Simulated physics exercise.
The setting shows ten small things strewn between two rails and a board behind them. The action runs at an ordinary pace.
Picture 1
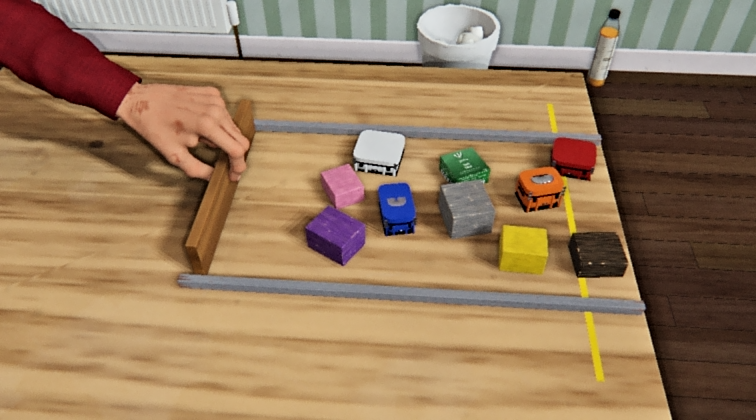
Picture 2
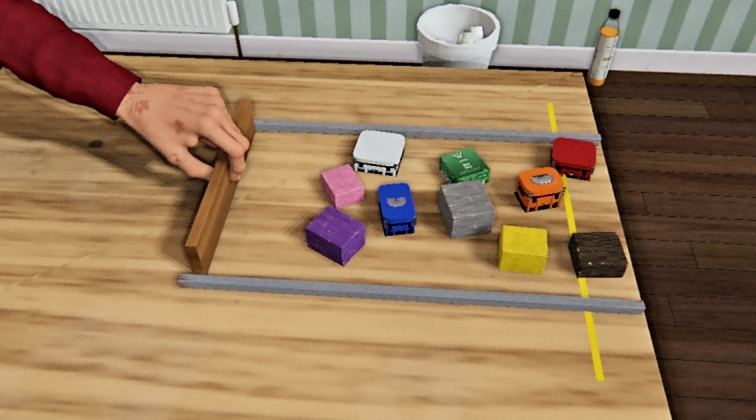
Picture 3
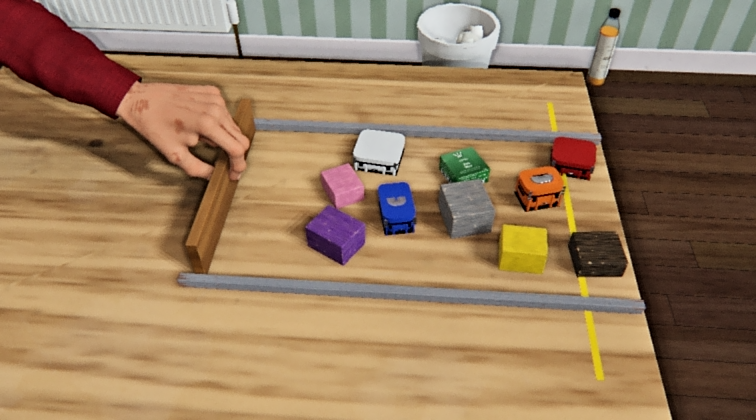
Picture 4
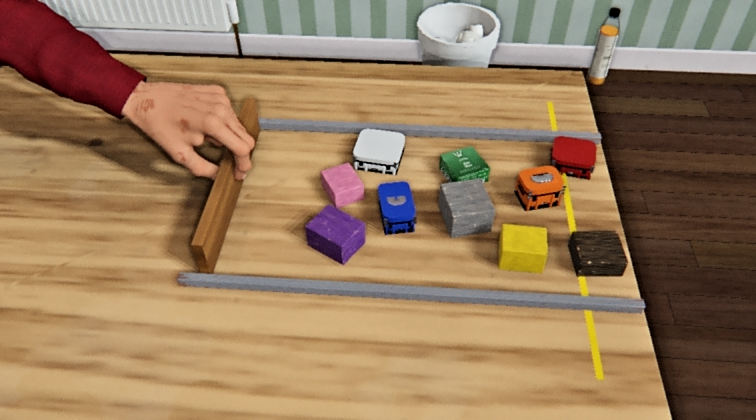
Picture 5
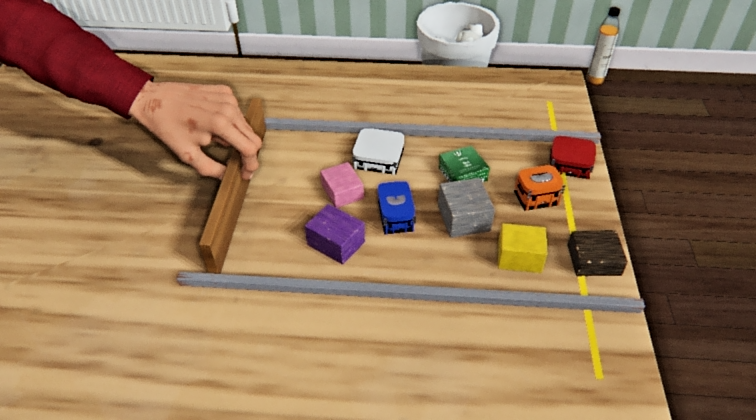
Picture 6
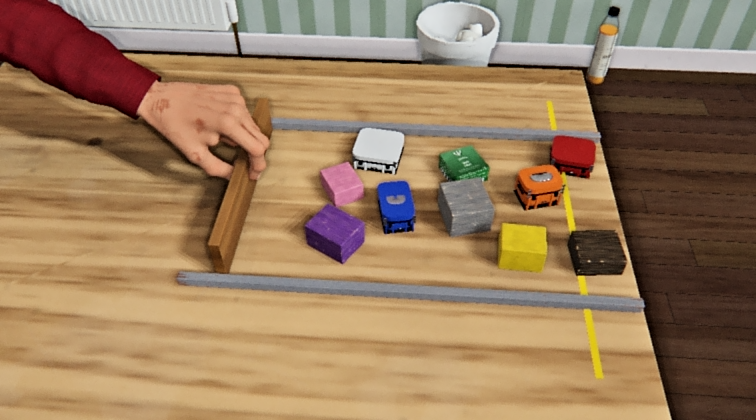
In this clip, small coloured blocks and cases sit scattered between two grey rails on a wooden table, while a hand holds a wooden board still at the left, then slides it slightly to the right without touching them.
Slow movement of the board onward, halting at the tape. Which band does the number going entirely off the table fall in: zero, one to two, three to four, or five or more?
Basically the losses over the end count five or more in this one.
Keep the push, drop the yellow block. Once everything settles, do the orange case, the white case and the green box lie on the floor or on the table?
Orange case - gone; white case - safe; green box - gone.
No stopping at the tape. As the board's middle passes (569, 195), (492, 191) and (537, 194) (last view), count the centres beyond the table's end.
Over the end: 6, 0, 2.
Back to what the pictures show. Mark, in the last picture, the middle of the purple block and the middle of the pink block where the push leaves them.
First (609, 248), then (586, 200).
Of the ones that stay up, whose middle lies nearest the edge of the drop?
The blue case finishes nearest.
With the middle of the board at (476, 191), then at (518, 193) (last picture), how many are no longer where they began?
I get 9 at the one place and 10 at the other.
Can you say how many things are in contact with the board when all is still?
So the total is 3.
Soon after, none off yet; black block at rest near (597, 252); red case at rest near (572, 157); orange case at rest near (539, 187).
Then, none off yet; black block moving near (603, 255); red case at rest near (572, 157); orange case moved about its own width near (565, 189).
At rest, the number that fall off is five or more; fallen, grey block, green box, yellow block, orange case, red case and black block.
